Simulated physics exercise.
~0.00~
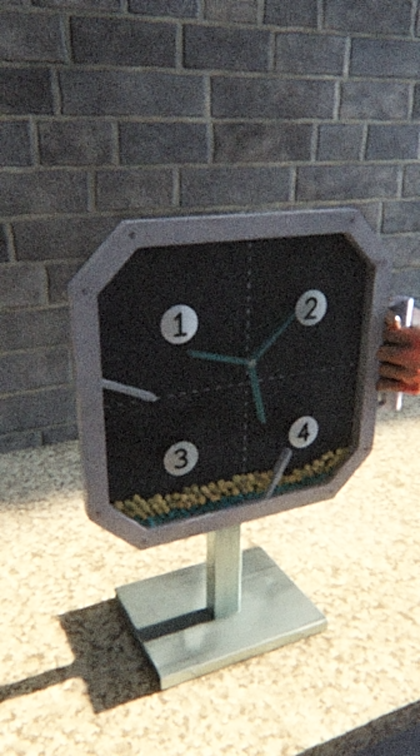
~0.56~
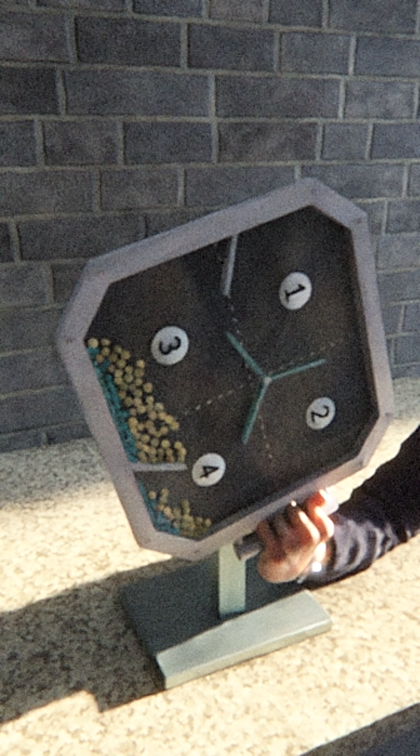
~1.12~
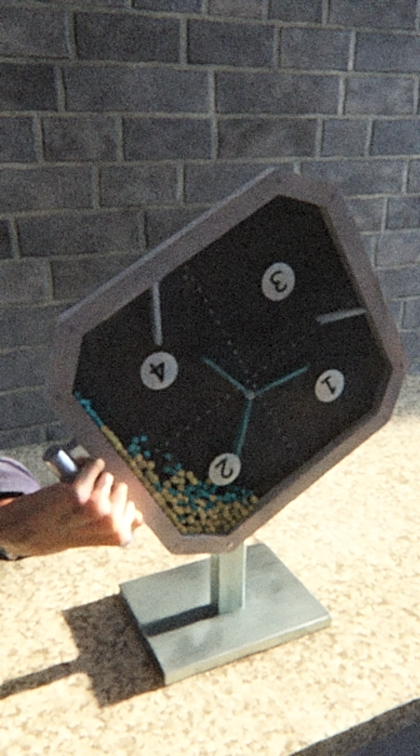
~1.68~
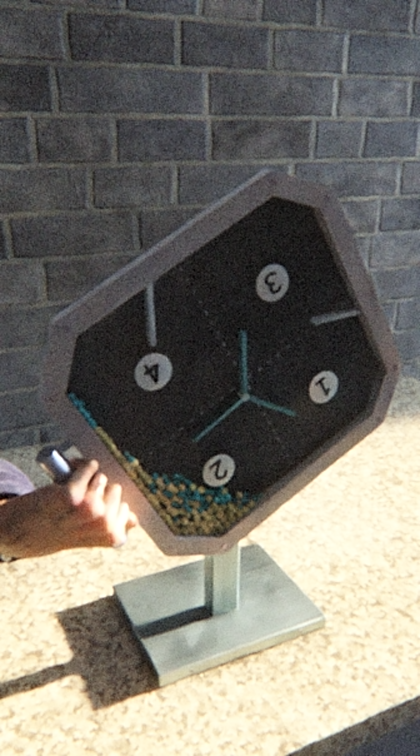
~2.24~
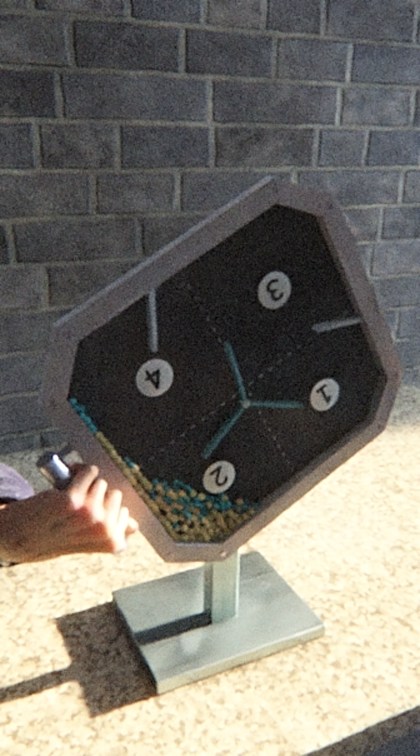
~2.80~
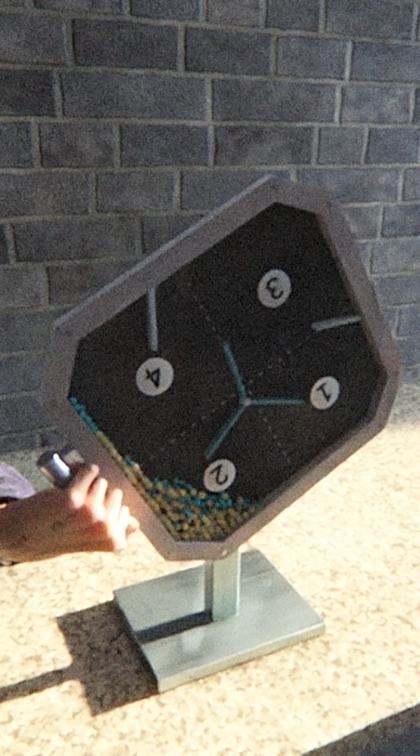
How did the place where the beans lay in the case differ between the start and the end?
At the start the beans lay in a layer along the bottom edge, below the numbers three and four. At the end they were heaped against the lower left side, mostly in quarter two with a few in quarter four.
